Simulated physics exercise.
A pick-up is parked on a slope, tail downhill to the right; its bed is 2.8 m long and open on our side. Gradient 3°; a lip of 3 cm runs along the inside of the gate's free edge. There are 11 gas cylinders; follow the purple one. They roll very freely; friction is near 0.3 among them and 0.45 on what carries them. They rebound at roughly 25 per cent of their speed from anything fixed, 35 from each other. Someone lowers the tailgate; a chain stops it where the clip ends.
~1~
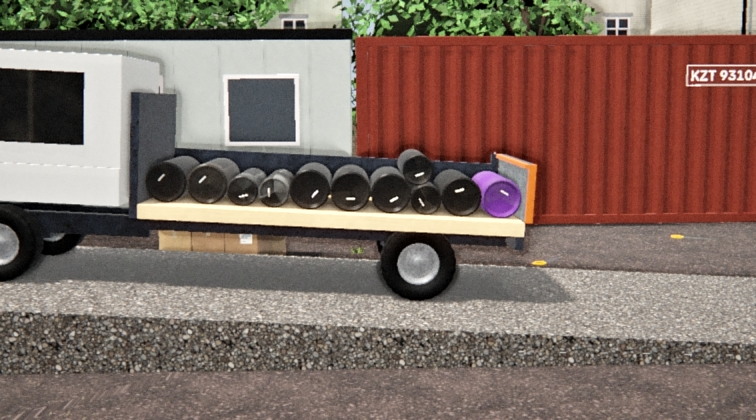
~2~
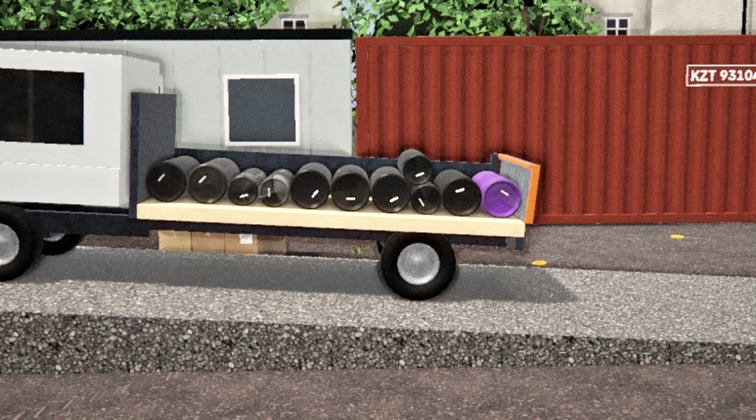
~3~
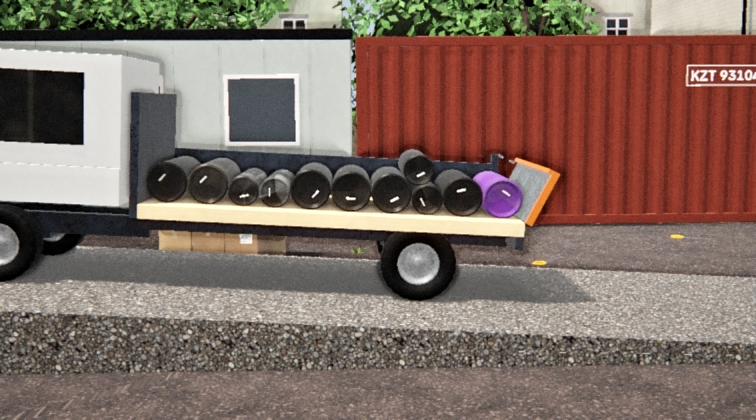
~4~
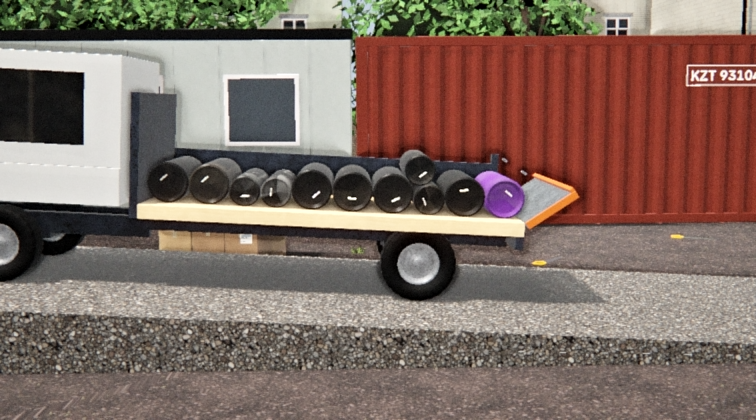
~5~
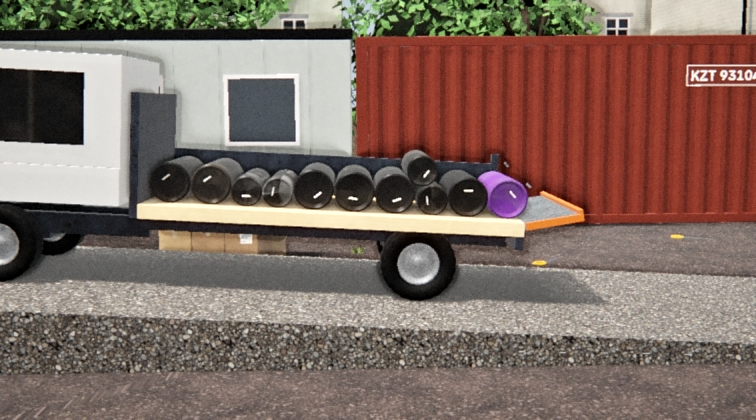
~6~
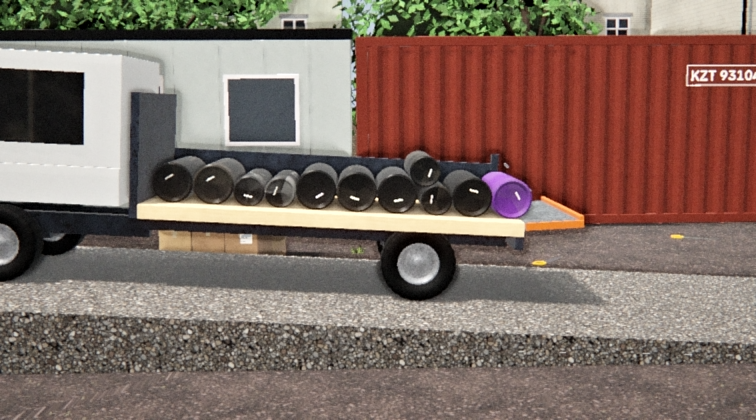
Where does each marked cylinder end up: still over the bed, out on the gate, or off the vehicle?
The purple one ends out on the gate.
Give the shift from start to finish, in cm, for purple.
Moved: Purple 50.
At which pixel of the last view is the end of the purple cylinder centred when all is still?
At about (563, 197).
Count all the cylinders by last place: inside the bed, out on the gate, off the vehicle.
10, 1 and 0.
Then, 0.2 s past the sixth picture, purple is on the bed, 5 cm short of the hinge, rolling right; 0 out so far.
Then, 0.4 s past the sixth picture, purple is on the gate, 5 cm past the hinge, rolling right; 0 out so far.
Then, 0.4 s past the sixth picture, as before, purple; 0 out so far.
Then, 0.5 s past the sixth picture, purple is on the gate, 5 cm past the hinge, rolling right; 0 out so far.
Finally (1.7 s after the last picture), purple is on the gate, 30 cm past the hinge; 0 out so far.
